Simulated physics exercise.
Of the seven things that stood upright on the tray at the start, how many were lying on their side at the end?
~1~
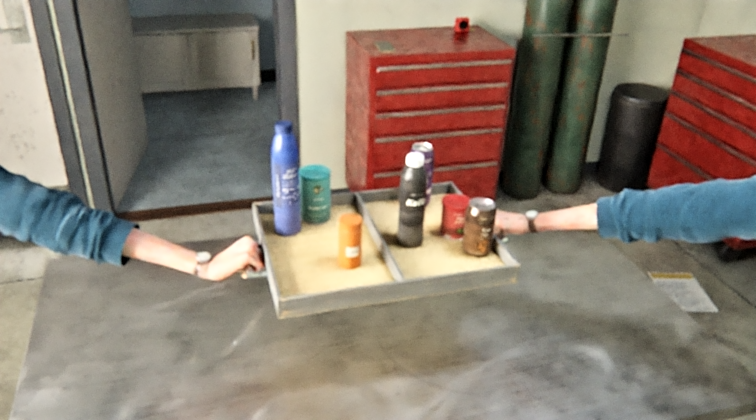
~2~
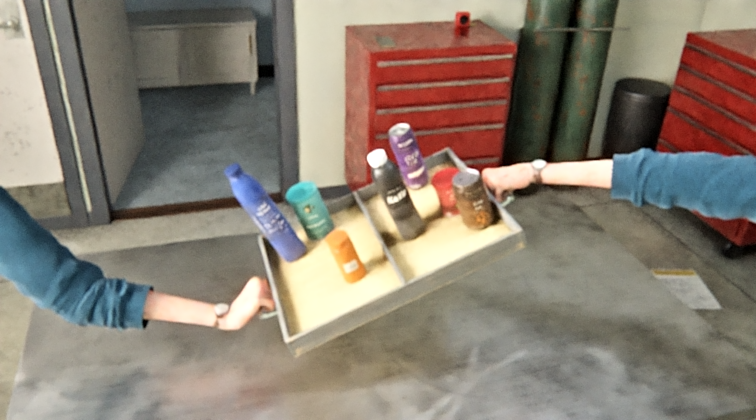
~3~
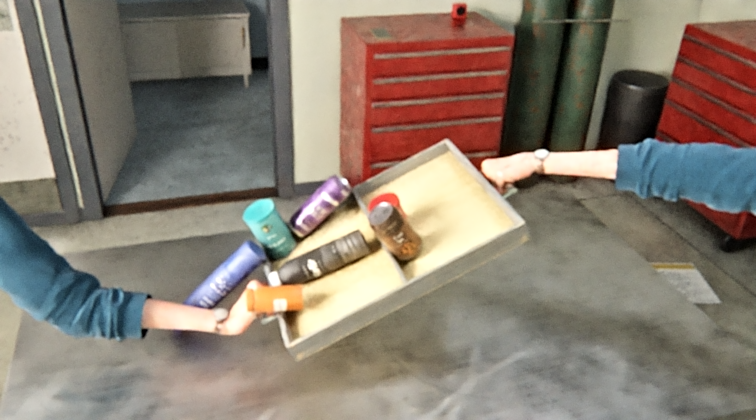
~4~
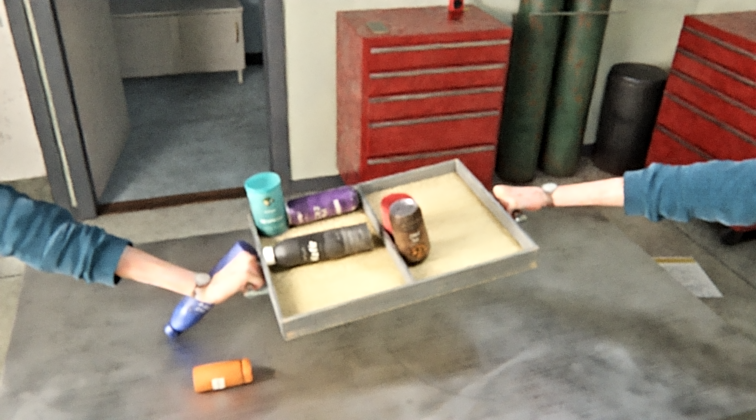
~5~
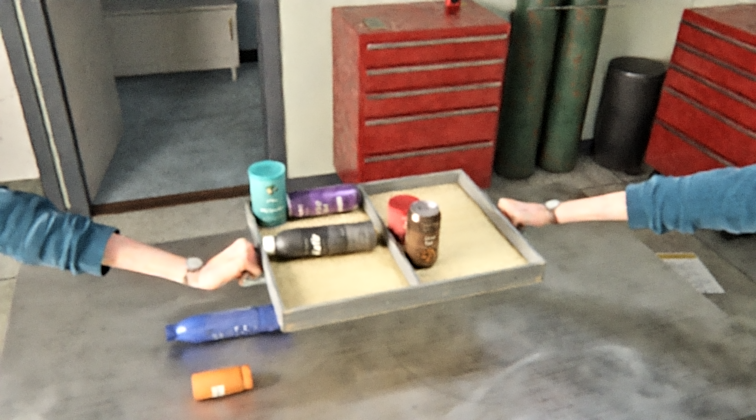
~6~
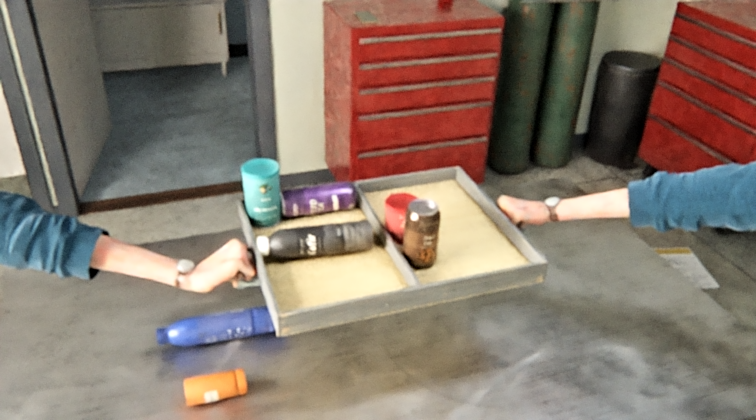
Four of them were lying on their side, namely the purple can, the black bottle, the blue bottle and the orange shaker.
